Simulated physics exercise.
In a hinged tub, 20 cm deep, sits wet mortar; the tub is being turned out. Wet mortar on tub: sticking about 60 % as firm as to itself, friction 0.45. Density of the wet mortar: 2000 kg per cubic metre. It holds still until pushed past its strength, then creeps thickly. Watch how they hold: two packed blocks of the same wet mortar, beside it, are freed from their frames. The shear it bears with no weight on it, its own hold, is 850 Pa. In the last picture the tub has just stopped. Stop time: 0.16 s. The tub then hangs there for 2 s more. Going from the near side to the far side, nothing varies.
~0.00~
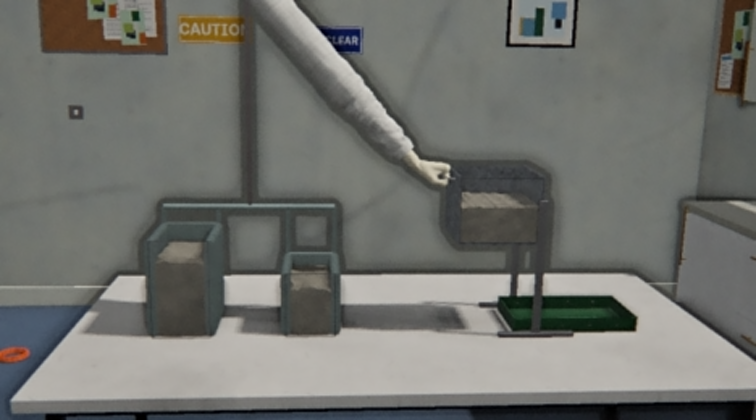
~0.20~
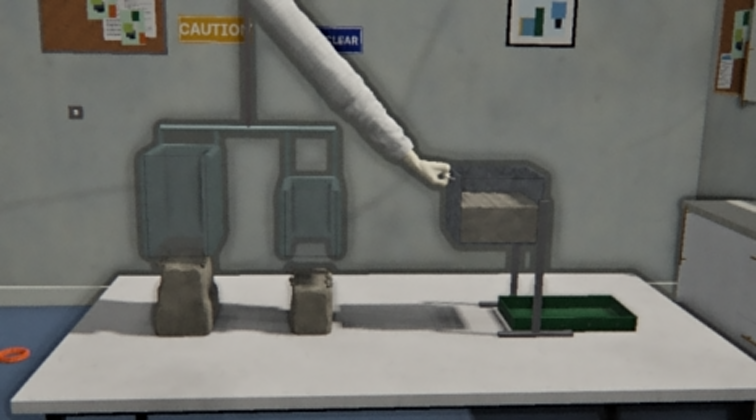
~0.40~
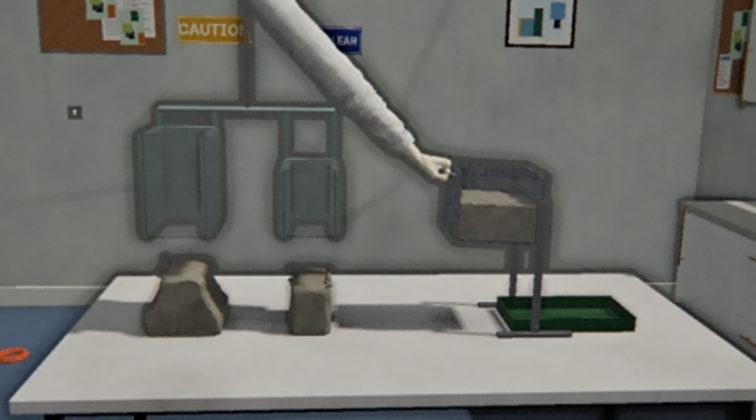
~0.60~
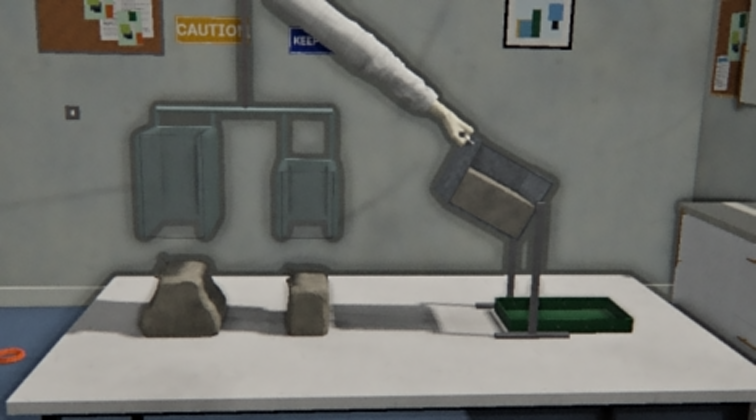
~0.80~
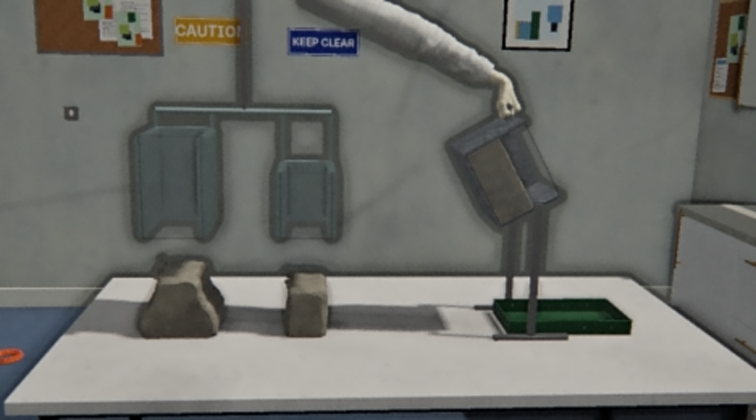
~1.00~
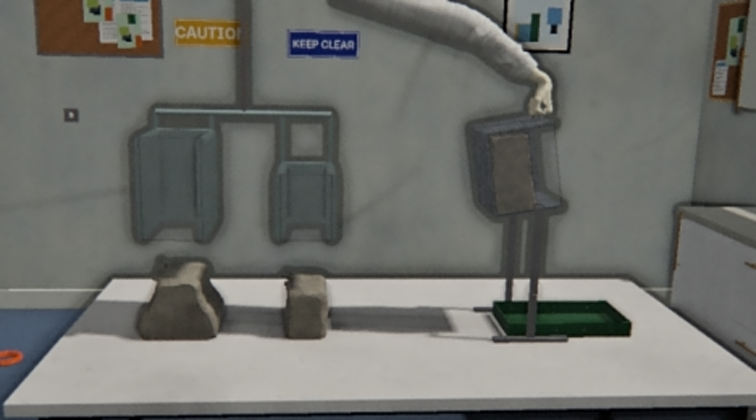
A white-sleeved arm held a tub of grey mortar while two molds lifted off packed blocks, the left one slumping and spreading at its base; then the arm turned the tub steeply up to the right.
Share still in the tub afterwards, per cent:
Near 100 %.
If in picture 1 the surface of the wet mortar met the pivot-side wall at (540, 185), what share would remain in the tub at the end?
75 %.
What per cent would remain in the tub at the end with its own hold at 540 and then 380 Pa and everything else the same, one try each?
Roughly 95 % followed by roughly 75 %.
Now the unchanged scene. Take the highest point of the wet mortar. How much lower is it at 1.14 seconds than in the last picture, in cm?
Roughly 2 cm.
After 1.14 s, the tub is at 80 degrees and holds 100 %.
After 1.31 s, the tub is at 80 degrees and holds 100 %.
After 1.48 s, the tub is at 80 degrees and holds 100 %.
After 1.65 s, the tub is at 80 degrees and holds 100 %.
After 3.00 s, the tub is at 80 degrees and holds 100 %.
